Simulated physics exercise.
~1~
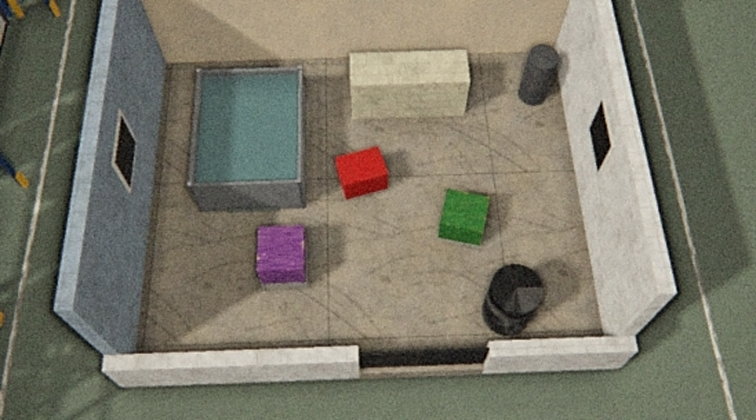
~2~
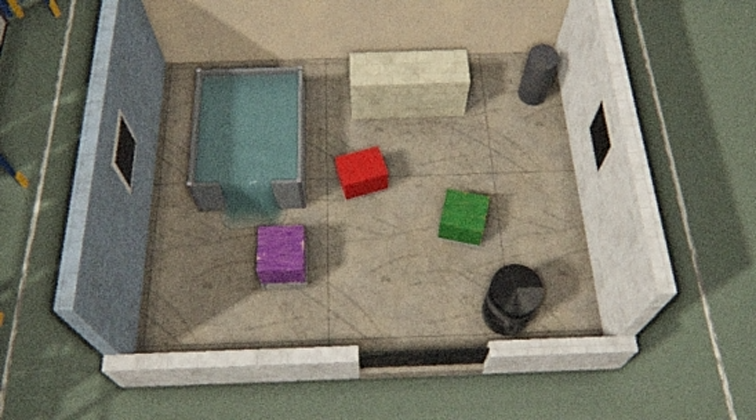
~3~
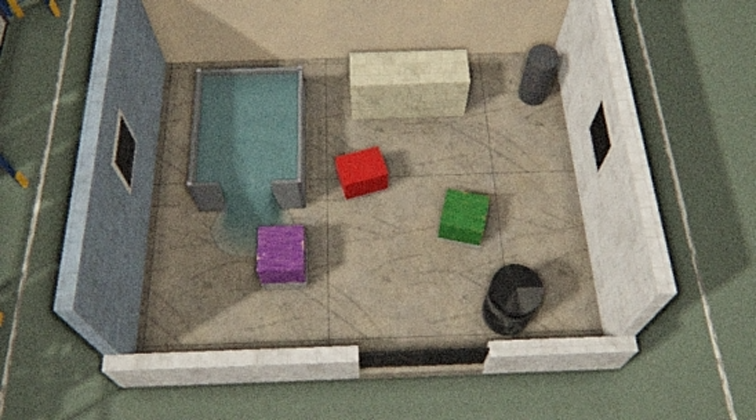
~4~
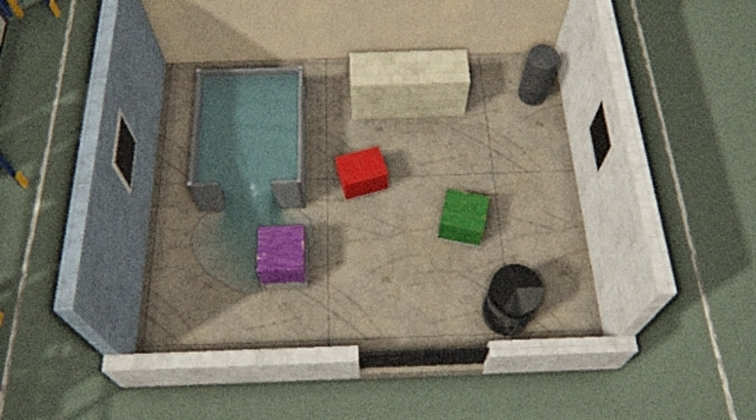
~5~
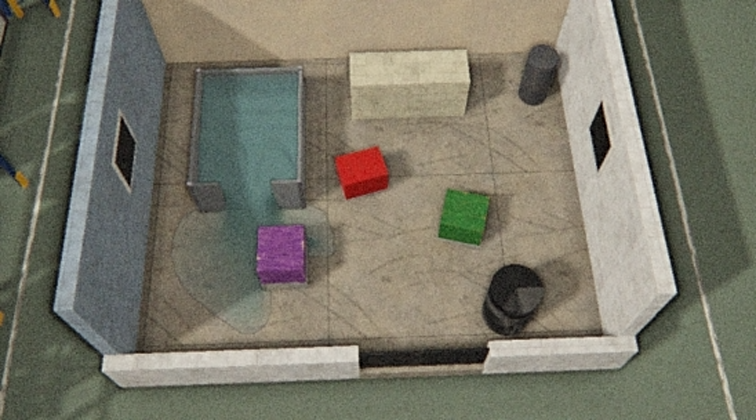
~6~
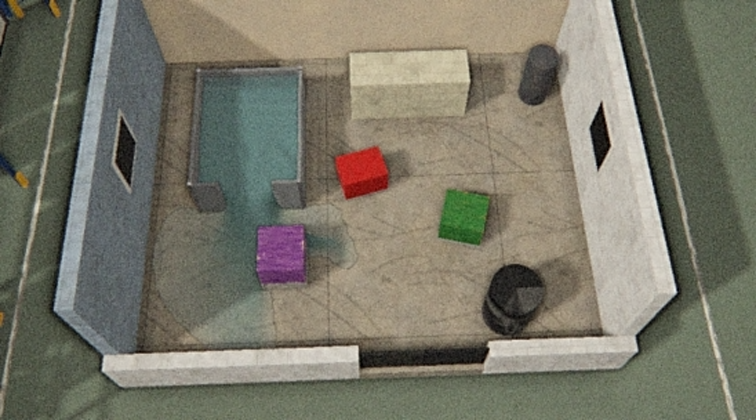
In a storage shed seen from above, the near side of a water tank tore open, and water poured through the gap, reached the purple block and spread around it across the floor.
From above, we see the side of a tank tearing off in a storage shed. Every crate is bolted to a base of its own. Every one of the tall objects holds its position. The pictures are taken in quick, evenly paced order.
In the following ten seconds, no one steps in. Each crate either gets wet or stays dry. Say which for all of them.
In order: The red crate will be within the water's reach. The purple crate will be within the water's reach. The green crate will be within the water's reach.
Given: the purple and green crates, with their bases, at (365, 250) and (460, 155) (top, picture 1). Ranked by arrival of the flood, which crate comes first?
That should be the crate marked purple.
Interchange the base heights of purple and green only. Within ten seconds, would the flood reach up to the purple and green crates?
Purple crate: Is reached; green crate: Stays clear.
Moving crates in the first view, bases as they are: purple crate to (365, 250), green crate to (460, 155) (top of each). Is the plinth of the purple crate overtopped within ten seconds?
The purple crate is untouched.
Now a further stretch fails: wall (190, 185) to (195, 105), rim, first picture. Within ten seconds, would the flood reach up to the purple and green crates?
Taking them in turn, the purple is missed and the green is overtopped.
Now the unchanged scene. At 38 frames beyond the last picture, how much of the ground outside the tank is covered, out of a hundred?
That should be about 90 %.
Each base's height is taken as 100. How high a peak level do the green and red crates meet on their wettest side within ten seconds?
I'd say 210 per cent for the first one and 250 per cent for the second.
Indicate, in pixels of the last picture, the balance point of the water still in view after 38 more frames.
At roughly (318, 212).
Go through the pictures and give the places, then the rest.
In the first frame, still water in the tank at (248, 127).
In the second frame, the front is at (281, 218), out from the gap at (250, 198).
In the third frame, water pours out at (250, 199) and has run to a hidden place.
In the fourth frame, water pours out at (251, 200) and has run to (254, 289).
In the fifth frame, the front is at (256, 327), out from the gap at (250, 200).
In the sixth frame, water pours out at (250, 199) and has run to a hidden place.
A moment on, water covers 30 % of the floor; the red crate water round its plinth, the purple crate water round its plinth, the green crate water round its plinth.
Next, water covers 40 % of the floor; the red crate water round its plinth, the purple crate water round its plinth, the green crate water round its plinth.
Then, water covers 70 % of the floor; the red crate water round its plinth, the purple crate water round its plinth, the green crate water round its plinth.
Later, water covers 90 % of the floor; the red crate water round its plinth, the purple crate water round its plinth, the green crate water round its plinth.
In the end, water covers 100 % of the floor; the red crate was topped, the purple crate was topped, the green crate was topped.
